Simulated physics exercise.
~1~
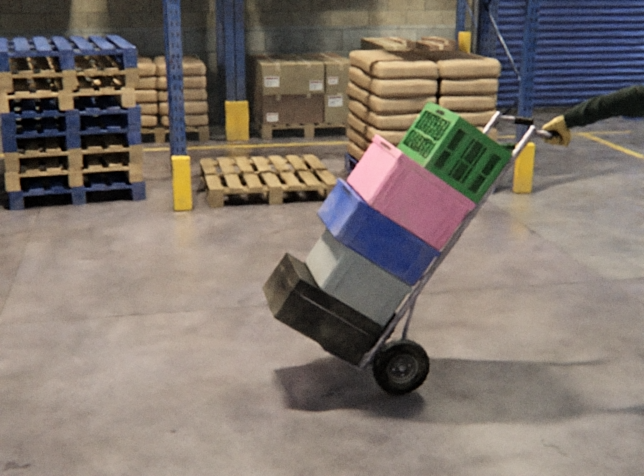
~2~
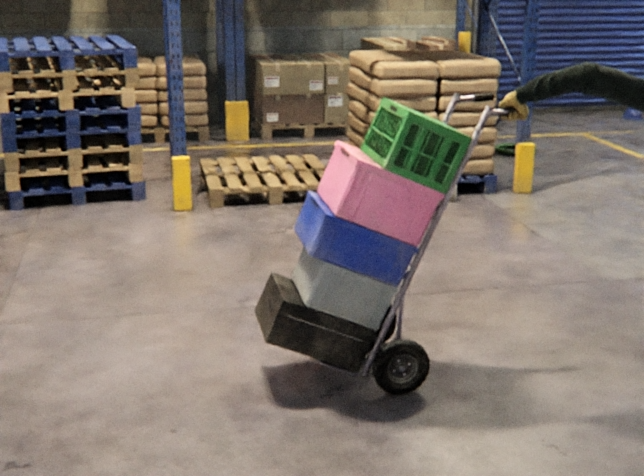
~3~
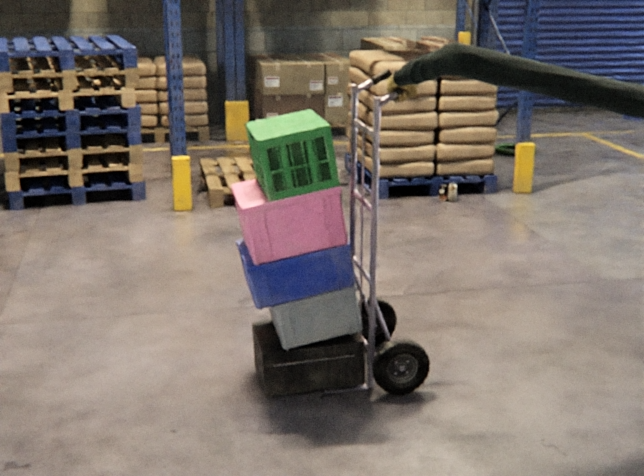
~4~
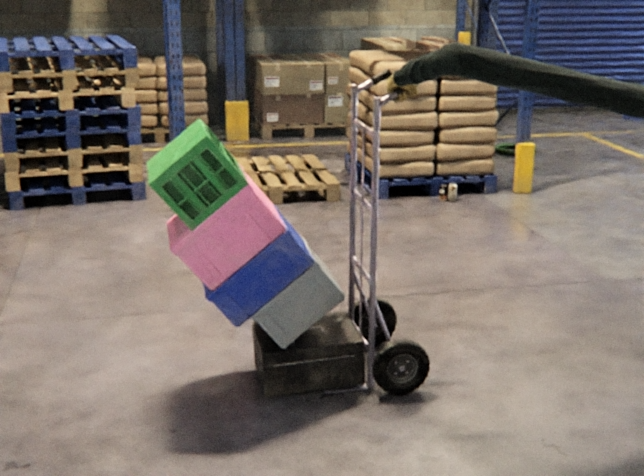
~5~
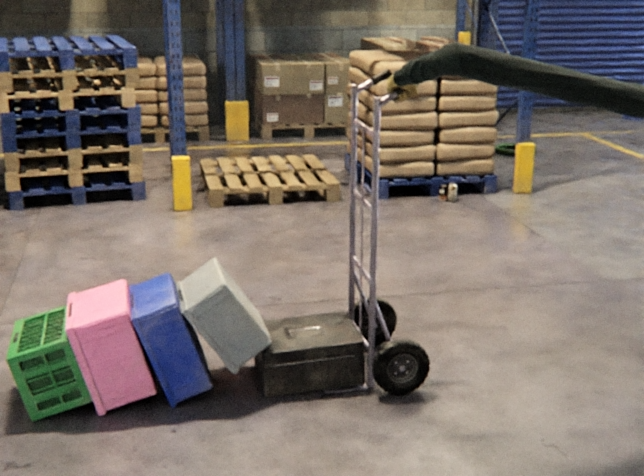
The footage shows a gloved hand swinging a tilted hand truck upright in a warehouse, its stacked toolbox and grey, blue, pink and green containers aboard. The upper four topple left; green, pink and blue land on the floor, while grey rests tipped against the toolbox, which stays put.
